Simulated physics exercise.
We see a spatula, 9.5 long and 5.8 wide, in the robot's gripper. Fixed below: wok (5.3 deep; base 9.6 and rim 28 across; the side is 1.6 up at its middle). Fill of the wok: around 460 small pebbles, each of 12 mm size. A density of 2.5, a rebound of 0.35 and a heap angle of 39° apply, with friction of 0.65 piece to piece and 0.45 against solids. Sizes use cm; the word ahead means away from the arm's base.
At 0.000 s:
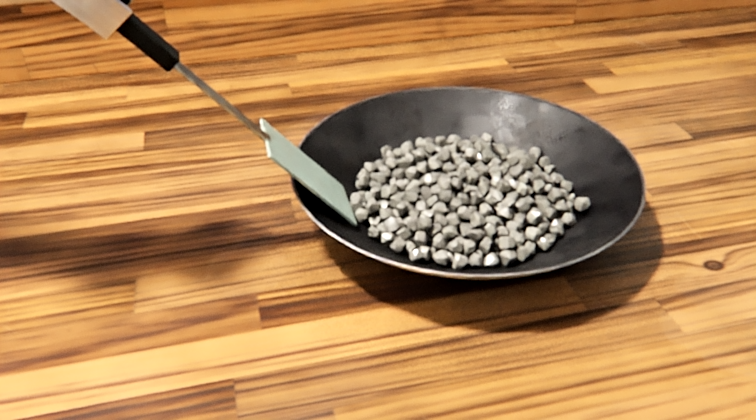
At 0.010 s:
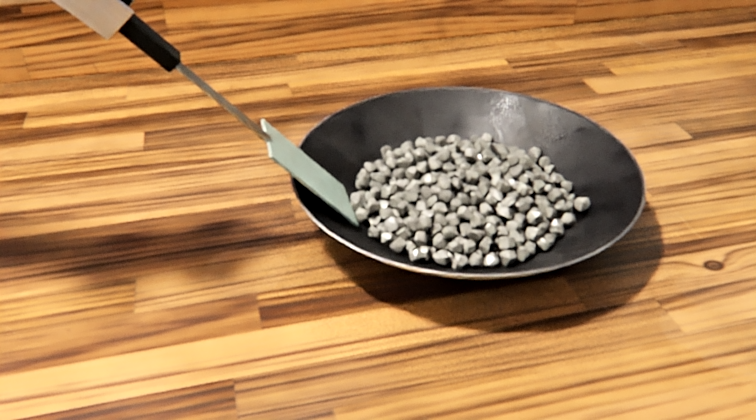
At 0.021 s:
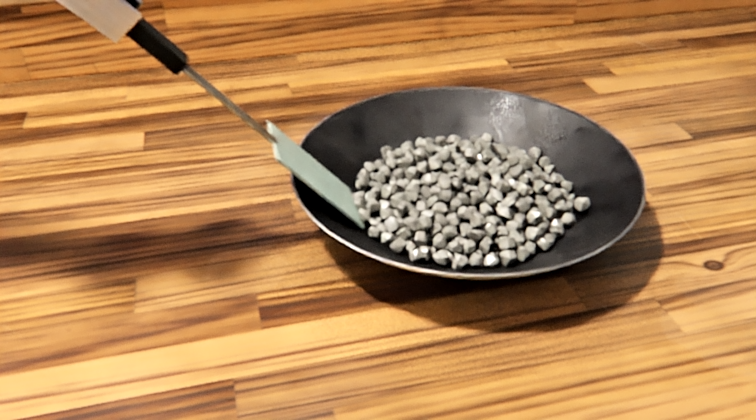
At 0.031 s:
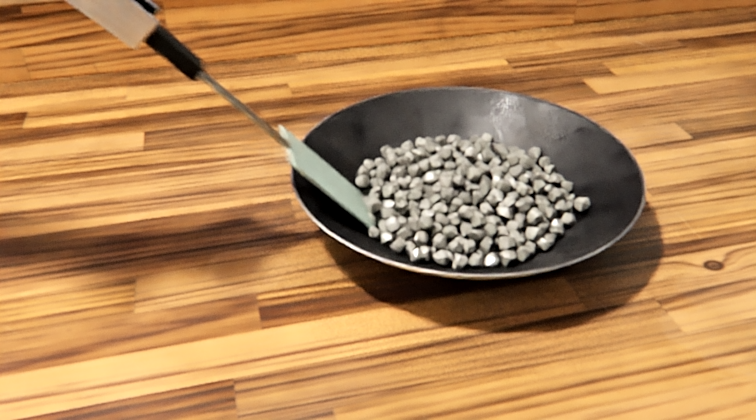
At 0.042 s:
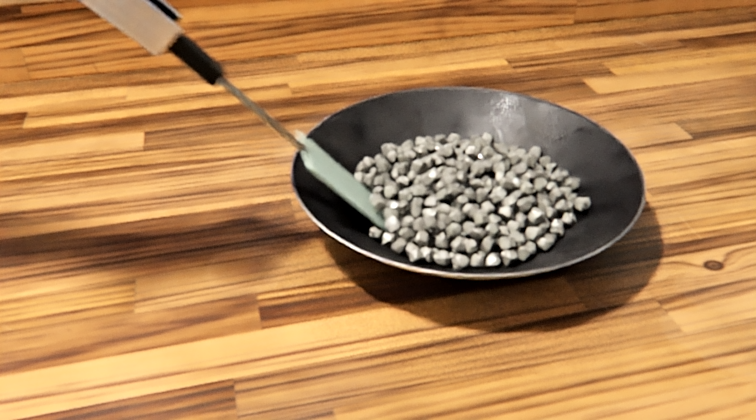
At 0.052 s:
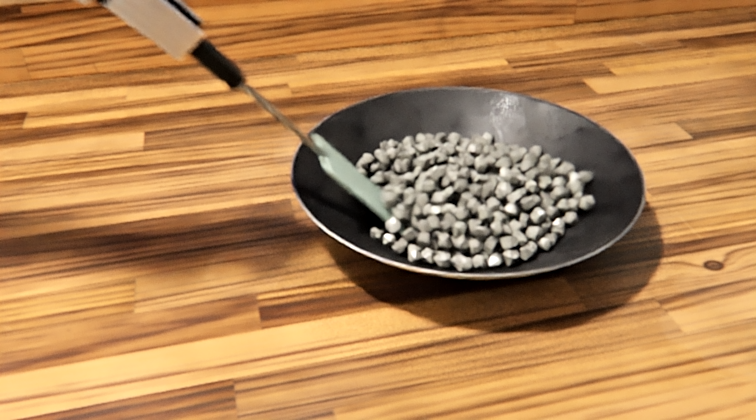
On a striped wooden surface, a spatula with a pale green blade rests at the left edge of a dark wok of grey pebbles, then moves a short way right into the pile, nudging the nearest pebbles slightly.
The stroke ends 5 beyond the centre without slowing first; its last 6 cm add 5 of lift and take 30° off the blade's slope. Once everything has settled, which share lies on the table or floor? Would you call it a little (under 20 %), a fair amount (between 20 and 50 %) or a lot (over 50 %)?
A little, under 20 %.
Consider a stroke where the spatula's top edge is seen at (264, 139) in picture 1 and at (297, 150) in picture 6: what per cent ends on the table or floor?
My guess would be close to 5 per cent.
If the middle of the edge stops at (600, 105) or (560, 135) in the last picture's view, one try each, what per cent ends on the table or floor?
Close to 35 and close to 20 per cent, respectively.
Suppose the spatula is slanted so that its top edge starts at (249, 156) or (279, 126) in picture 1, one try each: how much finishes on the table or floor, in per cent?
Some 10 per cent, then some 10 per cent.
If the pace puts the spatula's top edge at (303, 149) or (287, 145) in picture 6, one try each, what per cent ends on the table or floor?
Roughly 5 and 0 percent.
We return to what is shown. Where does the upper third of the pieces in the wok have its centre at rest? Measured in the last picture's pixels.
Pixel position: Approx. (561, 170).
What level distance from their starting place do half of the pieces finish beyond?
I'd guess close to 4 centimetres.
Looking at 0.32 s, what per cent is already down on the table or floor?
Share at that moment: Roughly 5 %.
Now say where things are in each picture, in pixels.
In the first picture, the spatula top edge at (265, 137), sloping 50°; upper third of the load around (467, 186), from x 355 to 580, top at y 140; 463 in the wok.
In the second picture, the spatula top edge at (266, 138), sloping 50°; upper third of the load around (467, 186), from x 355 to 580, top at y 140.
In the third picture, the spatula top edge at (273, 140), sloping 50°; upper third of the load around (467, 186), from x 355 to 580, top at y 140.
In the fourth picture, the spatula top edge at (286, 144), sloping 50°; upper third of the load around (465, 186), from x 360 to 580, top at y 140.
In the fifth picture, the spatula top edge at (304, 149), sloping 50°; upper third of the load around (466, 185), from x 360 to 580, top at y 140.
In the sixth picture, the spatula top edge at (321, 152), sloping 50°; upper third of the load around (471, 181), from x 360 to 585, top at y 140; 463 in the wok.
After 0.08 s, sloping 50°, highest piece 6 above the table; 463 in the wok.
After 0.10 s, sloping 41°, highest piece 6 above the table; 463 in the wok.
After 0.32 s, sloping 20°, highest piece 13 above the table; 403 in the wok, 24 on the table or floor, 36 on the blade or in flight.
After 1.37 s, sloping 20°, highest piece 6 above the table; 403 in the wok, 60 on the table or floor.
In the end, 403 in the wok, 60 on the table or floor. That is 13 % on the table or floor.
